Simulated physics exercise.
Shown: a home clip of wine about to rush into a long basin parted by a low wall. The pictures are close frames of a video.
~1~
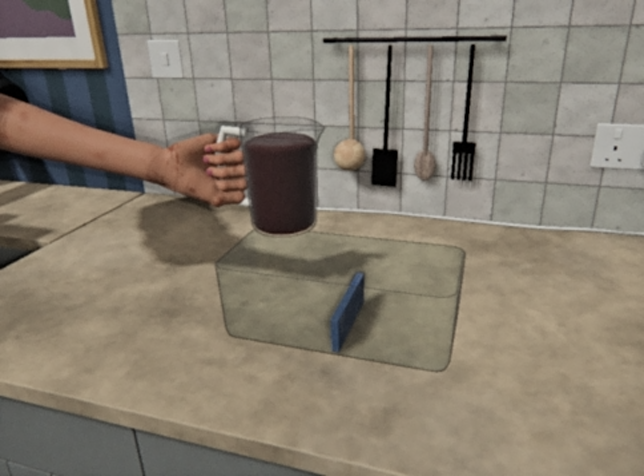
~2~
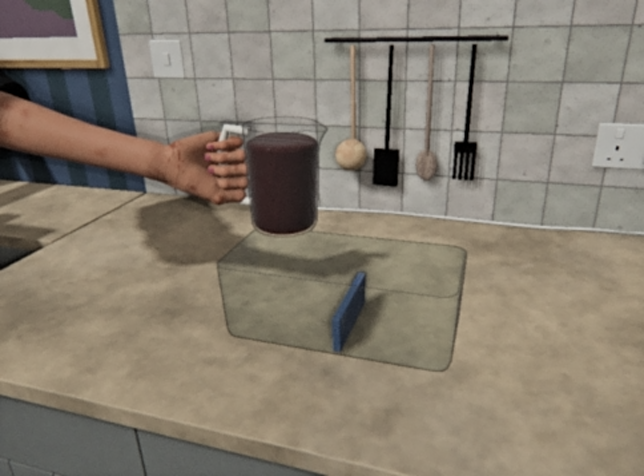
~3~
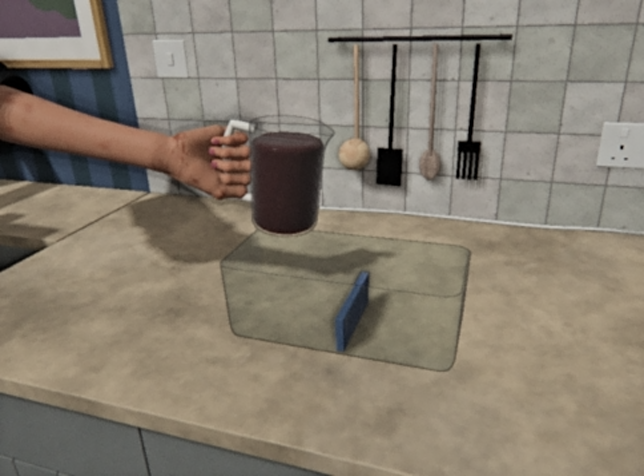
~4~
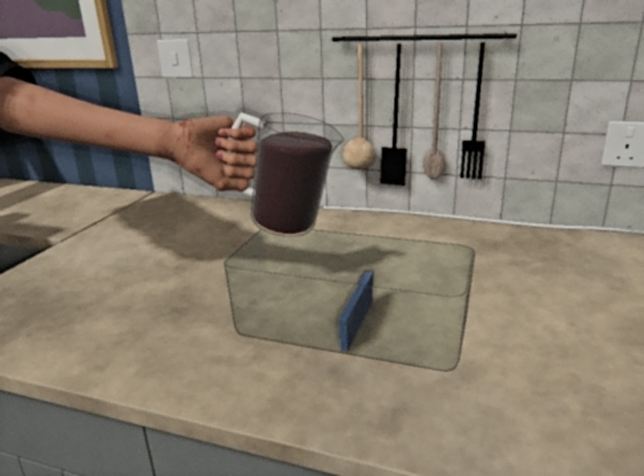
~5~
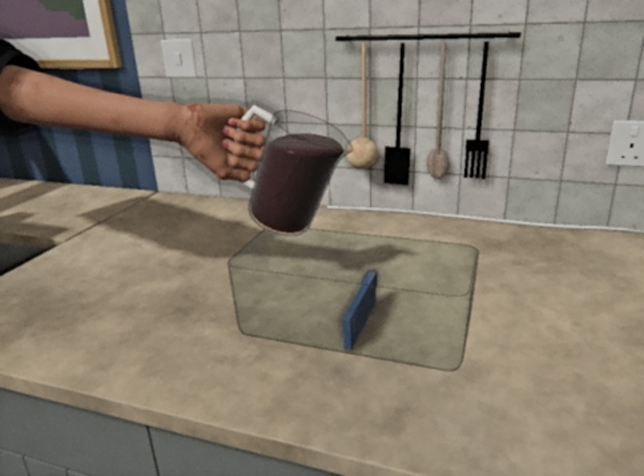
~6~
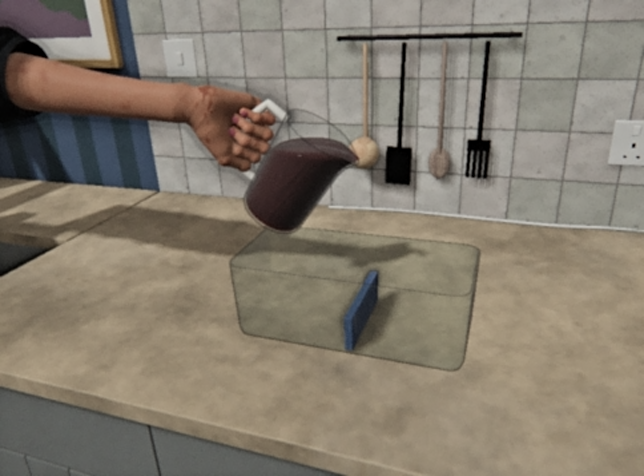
A hand holds a jug of dark wine above a clear basin and tilts it rightward.
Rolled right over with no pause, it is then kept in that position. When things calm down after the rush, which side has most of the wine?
I expect the rightmost section to hold the most.
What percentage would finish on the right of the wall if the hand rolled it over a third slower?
90 per cent or thereabouts.
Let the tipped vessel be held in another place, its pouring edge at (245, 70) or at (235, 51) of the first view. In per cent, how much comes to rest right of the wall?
Estimate, first then second: 5 per cent and 5 per cent.
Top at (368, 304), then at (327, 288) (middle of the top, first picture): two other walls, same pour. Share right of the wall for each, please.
First try around 55 percent; second try around 95 percent.
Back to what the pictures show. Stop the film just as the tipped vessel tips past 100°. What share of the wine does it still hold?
It works out to close to 60 percent.
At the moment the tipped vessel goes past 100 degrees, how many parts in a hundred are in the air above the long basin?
Something close to 20 percent of it.
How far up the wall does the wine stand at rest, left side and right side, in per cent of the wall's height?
The left side ends up close to 10, the right side close to 60.
A moment on, the tilt is 100° and 61 per cent is still to pour, 0 is left of the wall and 21 right of it.
Next, the tilt is 117° and 11 per cent is still to pour, 7 is left of the wall and 72 right of it.
Then the tilt is 117° and 0 per cent is still to pour, 10 is left of the wall and 88 right of it.
Later the tilt is 117° and 0 per cent is still to pour, 11 is left of the wall and 88 right of it.
At rest 11 per cent lies left of the wall, 88 right of it and 2 outside.
